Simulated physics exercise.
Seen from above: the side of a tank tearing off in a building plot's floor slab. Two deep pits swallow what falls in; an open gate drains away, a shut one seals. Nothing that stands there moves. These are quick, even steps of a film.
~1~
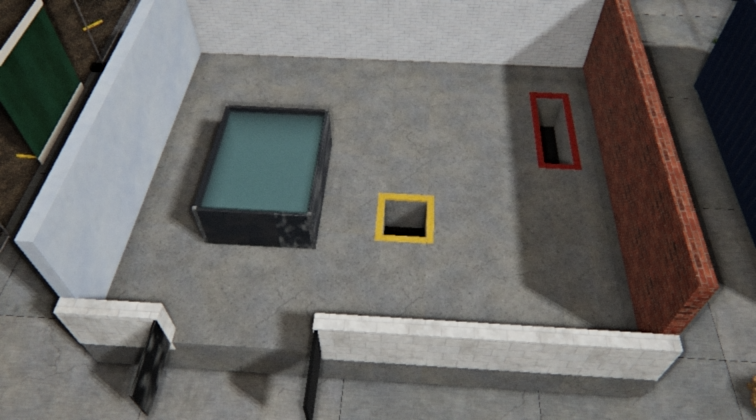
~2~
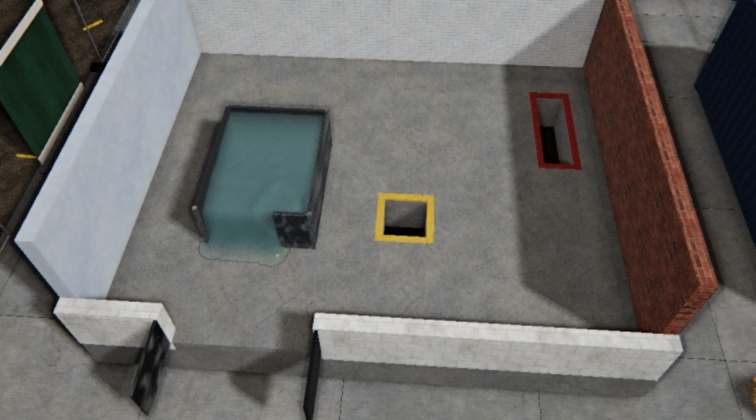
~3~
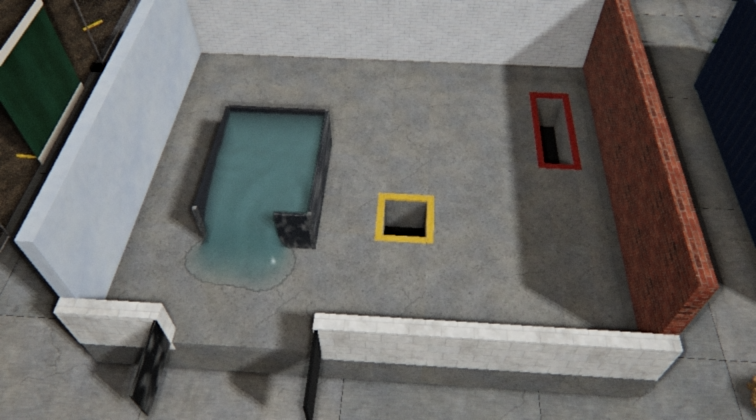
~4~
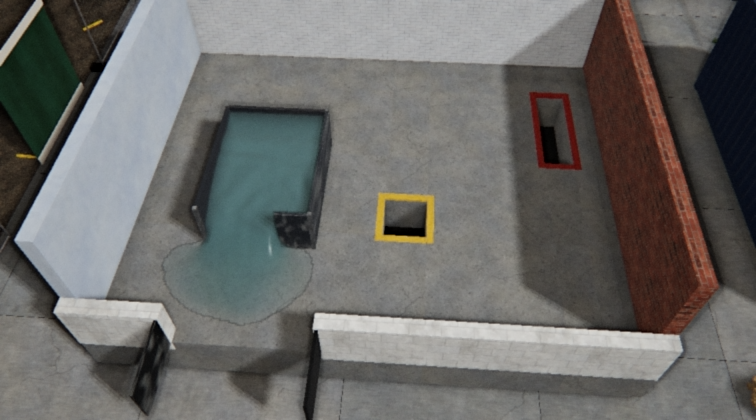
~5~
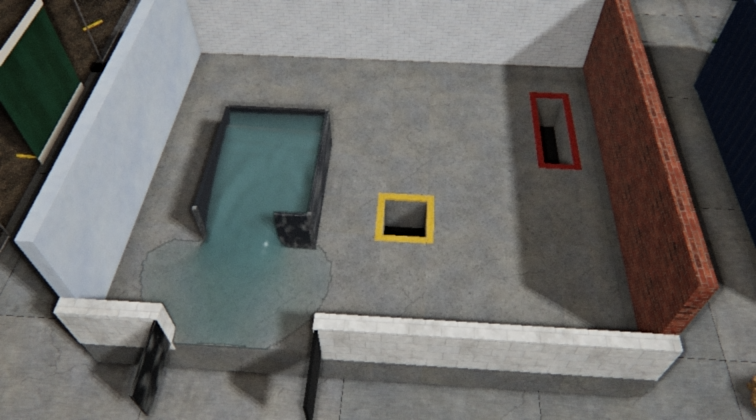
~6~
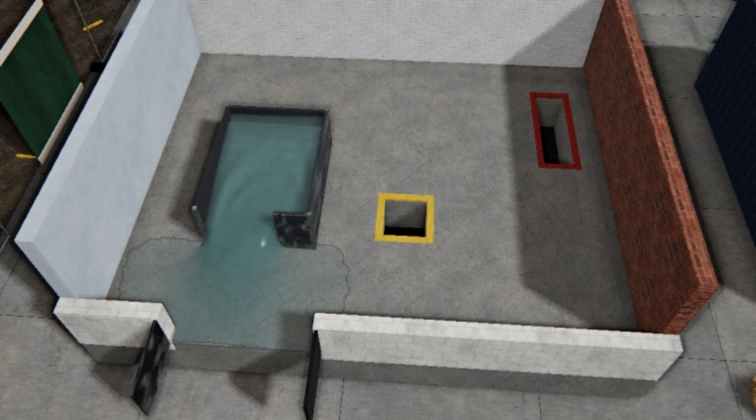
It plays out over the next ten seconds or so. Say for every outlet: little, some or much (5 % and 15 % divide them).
One by one: The gate takes over 15 %; the red pit takes under 5 %; the yellow pit takes under 5 %.
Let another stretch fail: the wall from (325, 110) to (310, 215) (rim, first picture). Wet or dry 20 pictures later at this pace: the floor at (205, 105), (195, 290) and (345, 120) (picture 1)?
In turn: Dry, free of water, not flooded.
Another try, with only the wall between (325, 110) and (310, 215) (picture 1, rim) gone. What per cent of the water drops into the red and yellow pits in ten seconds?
In per cent: Red 25, yellow 40.
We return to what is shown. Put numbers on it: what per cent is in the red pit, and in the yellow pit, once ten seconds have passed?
Near 0 and 0 in a hundred.
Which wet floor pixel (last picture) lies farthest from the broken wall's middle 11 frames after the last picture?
Roughly at (511, 348).
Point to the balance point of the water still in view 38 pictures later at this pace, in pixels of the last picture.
Roughly at (244, 189).
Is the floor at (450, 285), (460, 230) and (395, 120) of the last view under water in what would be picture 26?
As listed: Covered, no water, free of water.
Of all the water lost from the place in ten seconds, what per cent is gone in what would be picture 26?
I make it 65 per cent.
A moment on, water covers 10 % of the floor; the gate 13 %, the red pit 0 %, the yellow pit 0 %.
Next, water covers 15 % of the floor; the gate 28 %, the red pit 0 %, the yellow pit 0 %.
Then, water covers 25 % of the floor; the gate 42 %, the red pit 0 %, the yellow pit 0 %.
Later, water covers 30 % of the floor; the gate 56 %, the red pit 0 %, the yellow pit 0 %.
In the end, water covers 50 % of the floor; the gate 64 %, the red pit 0 %, the yellow pit 0 %.
